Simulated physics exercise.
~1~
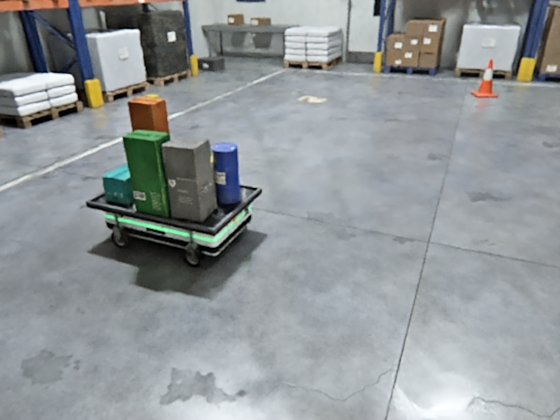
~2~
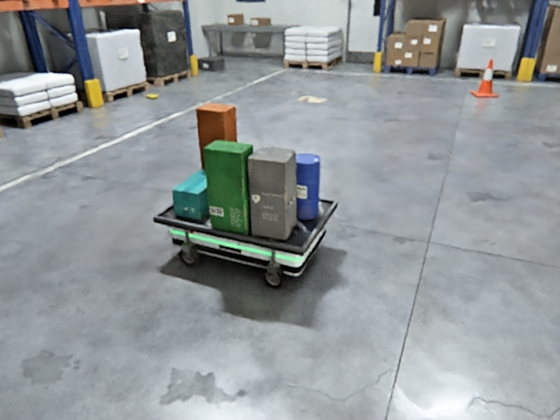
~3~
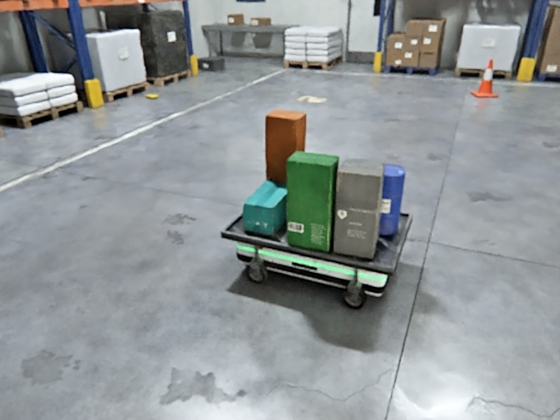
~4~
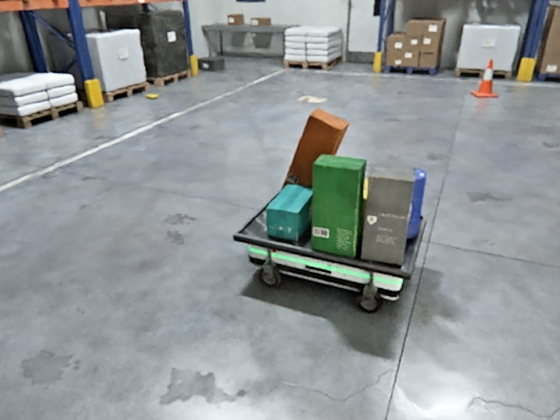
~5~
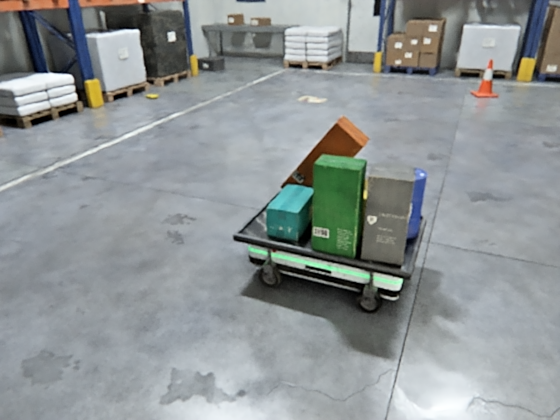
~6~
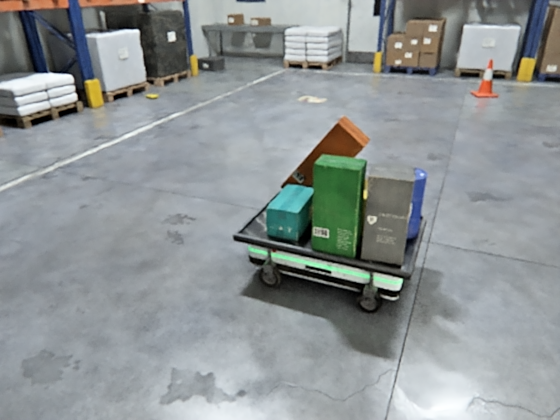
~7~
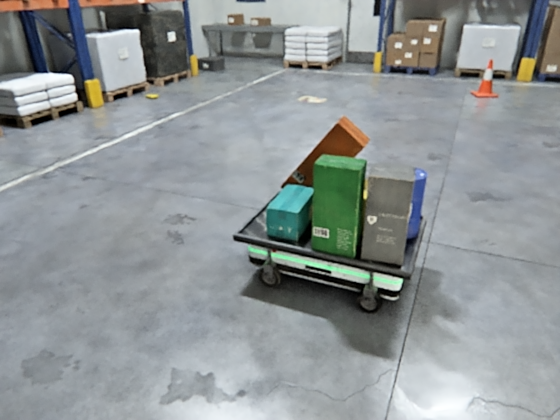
The clip opens on a low black cart with glowing green trim, standing on a grey warehouse floor and carrying upright boxes in orange, green and grey, a turquoise parcel and a blue canister. The cart rolls to the right and slightly toward the viewer, its load riding upright. It then comes to a stop beside a seam in the floor, and the tall orange box at the back tips to the right. The orange box leans farther over behind the green box and comes to rest at a steep slant. At the end the cart stands still, with the other visible items still upright around the toppled box.
